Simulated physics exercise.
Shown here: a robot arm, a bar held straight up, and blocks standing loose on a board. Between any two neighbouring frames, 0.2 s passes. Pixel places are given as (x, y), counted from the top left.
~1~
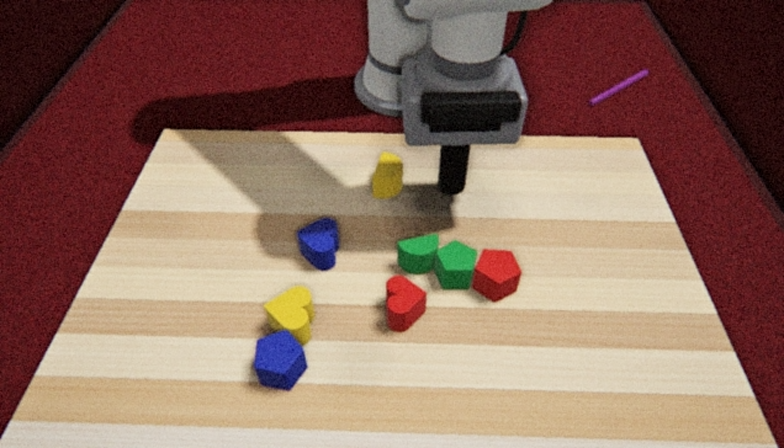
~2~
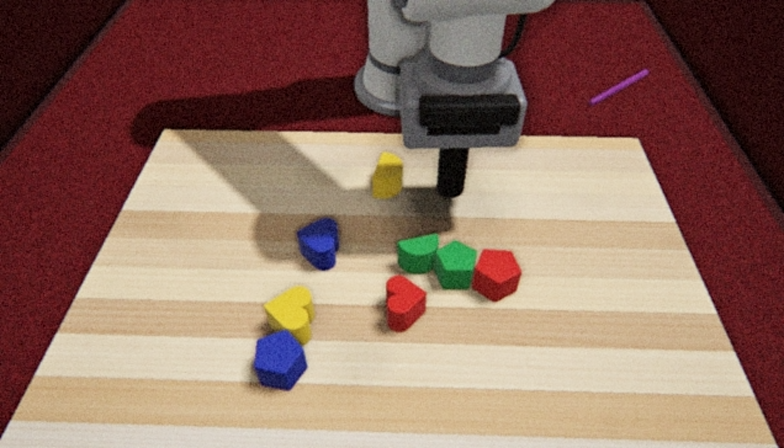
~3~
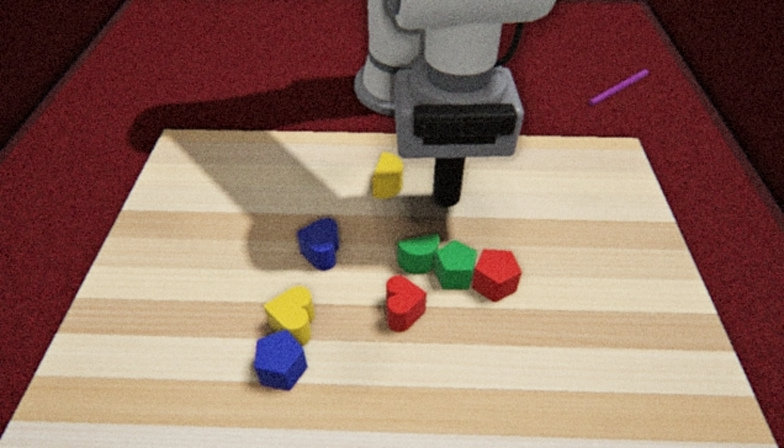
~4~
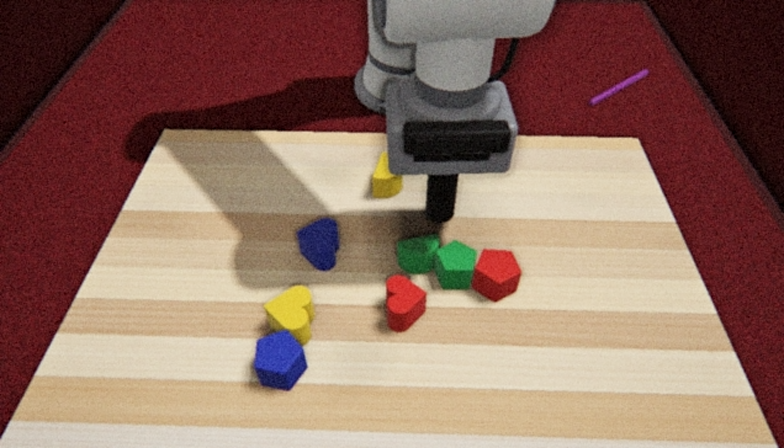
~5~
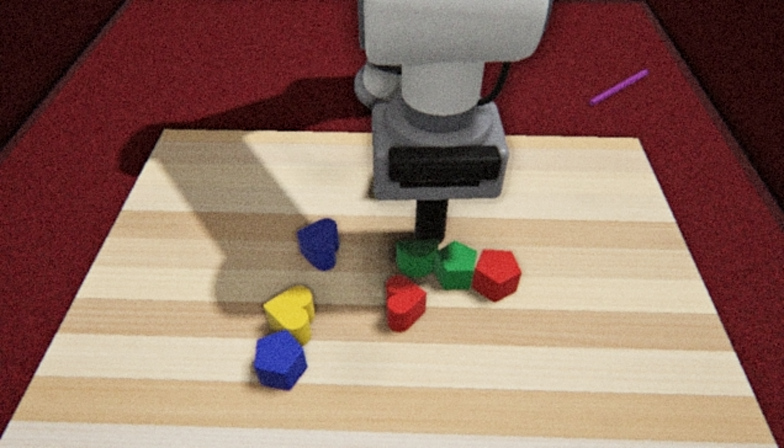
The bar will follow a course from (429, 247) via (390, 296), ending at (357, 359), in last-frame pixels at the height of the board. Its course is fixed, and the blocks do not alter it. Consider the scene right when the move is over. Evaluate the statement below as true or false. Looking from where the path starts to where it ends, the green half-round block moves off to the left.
The claim does not hold.
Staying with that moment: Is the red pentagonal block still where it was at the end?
Answer: Yes.
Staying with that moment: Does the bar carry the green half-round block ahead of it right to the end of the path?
No
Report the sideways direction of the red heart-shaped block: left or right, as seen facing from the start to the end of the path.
The shift is to the left of that direction.
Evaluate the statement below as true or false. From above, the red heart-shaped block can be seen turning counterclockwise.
Answer: True.
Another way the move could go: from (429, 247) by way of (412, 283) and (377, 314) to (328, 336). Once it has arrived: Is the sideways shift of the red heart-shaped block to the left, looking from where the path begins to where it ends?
Yes, I think so.
The first path, step by step. One third of the way, bar at (403, 270); red heart-shaped block at (395, 305), turned 40° anticlockwise; green half-round block at (385, 276), turned 55° clockwise.
Two thirds of the way, bar at (376, 305); red heart-shaped block at (390, 327), turned 90° anticlockwise; green half-round block at (351, 311), turned 40° clockwise.
At the end, bar at (356, 350); red heart-shaped block at (393, 342), turned 115° anticlockwise; green half-round block at (325, 335), turned 105° clockwise; green pentagonal block still; red pentagonal block still.
